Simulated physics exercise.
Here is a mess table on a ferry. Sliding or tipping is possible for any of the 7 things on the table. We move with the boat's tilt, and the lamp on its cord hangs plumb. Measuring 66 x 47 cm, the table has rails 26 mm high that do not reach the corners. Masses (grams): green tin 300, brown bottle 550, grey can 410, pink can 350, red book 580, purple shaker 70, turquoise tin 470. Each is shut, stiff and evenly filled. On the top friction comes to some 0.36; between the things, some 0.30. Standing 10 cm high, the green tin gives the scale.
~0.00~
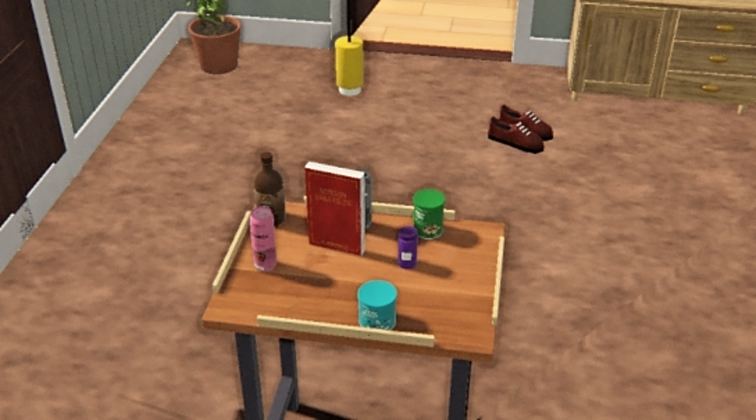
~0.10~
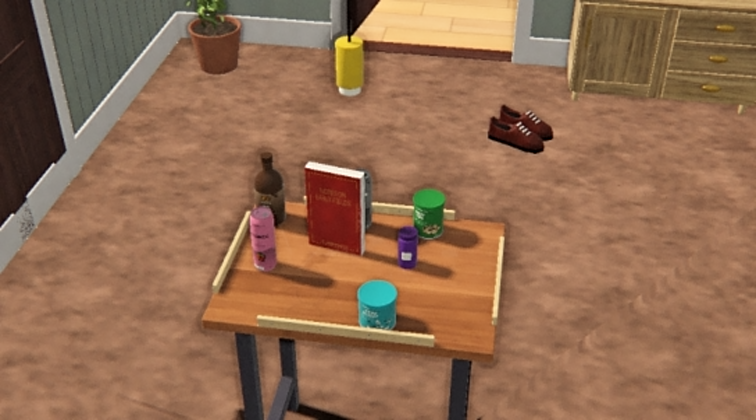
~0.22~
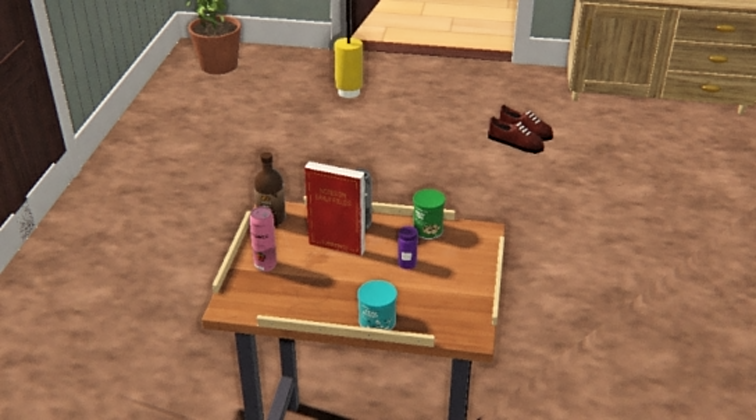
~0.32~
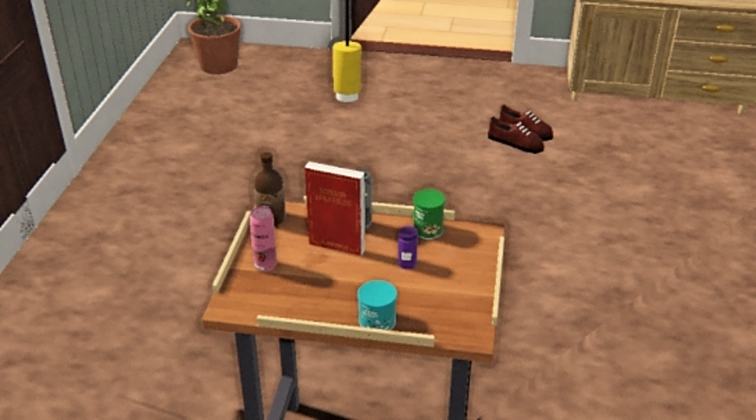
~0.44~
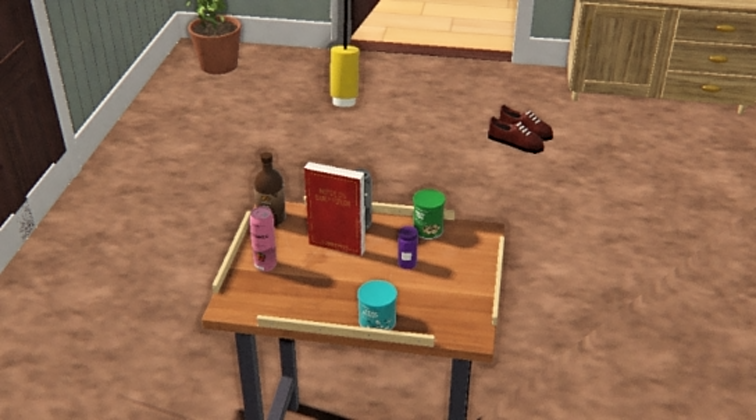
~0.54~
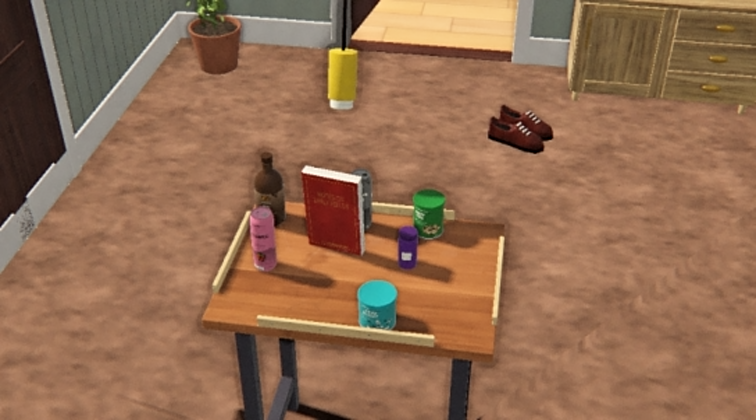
On a ferry table, the red book tips slightly as the hanging yellow lamp swings nearer.
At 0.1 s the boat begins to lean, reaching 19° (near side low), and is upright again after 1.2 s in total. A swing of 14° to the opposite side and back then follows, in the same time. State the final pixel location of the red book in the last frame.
Its final location is about (308, 288).
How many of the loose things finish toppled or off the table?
In all, 1.
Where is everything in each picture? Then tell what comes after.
The first frame shows boat level; red book (336, 210); green tin (429, 214).
The second frame shows boat level; pink can (264, 240).
The third frame shows floor tilted 2°, near side down; purple shaker (408, 248); turquoise tin (377, 307).
The fourth frame shows floor tilted 6°, near side down; green tin (429, 214); brown bottle (269, 187).
The fifth frame shows floor tilted 11°, near side down; pink can (264, 240).
The sixth frame shows floor tilted 16°, near side down; red book (334, 212) tipped 5° from how it sat; purple shaker (408, 248).
After 0.74 s, floor tilted 19°, near side down; red book tipped 49° from how it sat near (322, 243).
After 0.84 s, floor tilted 17°, near side down; red book on its side near (312, 286).
At rest (3.0 s), tipped over on the table, red book; the other 6 in place, give or take 5 cm. In the last view, red book near (308, 288).
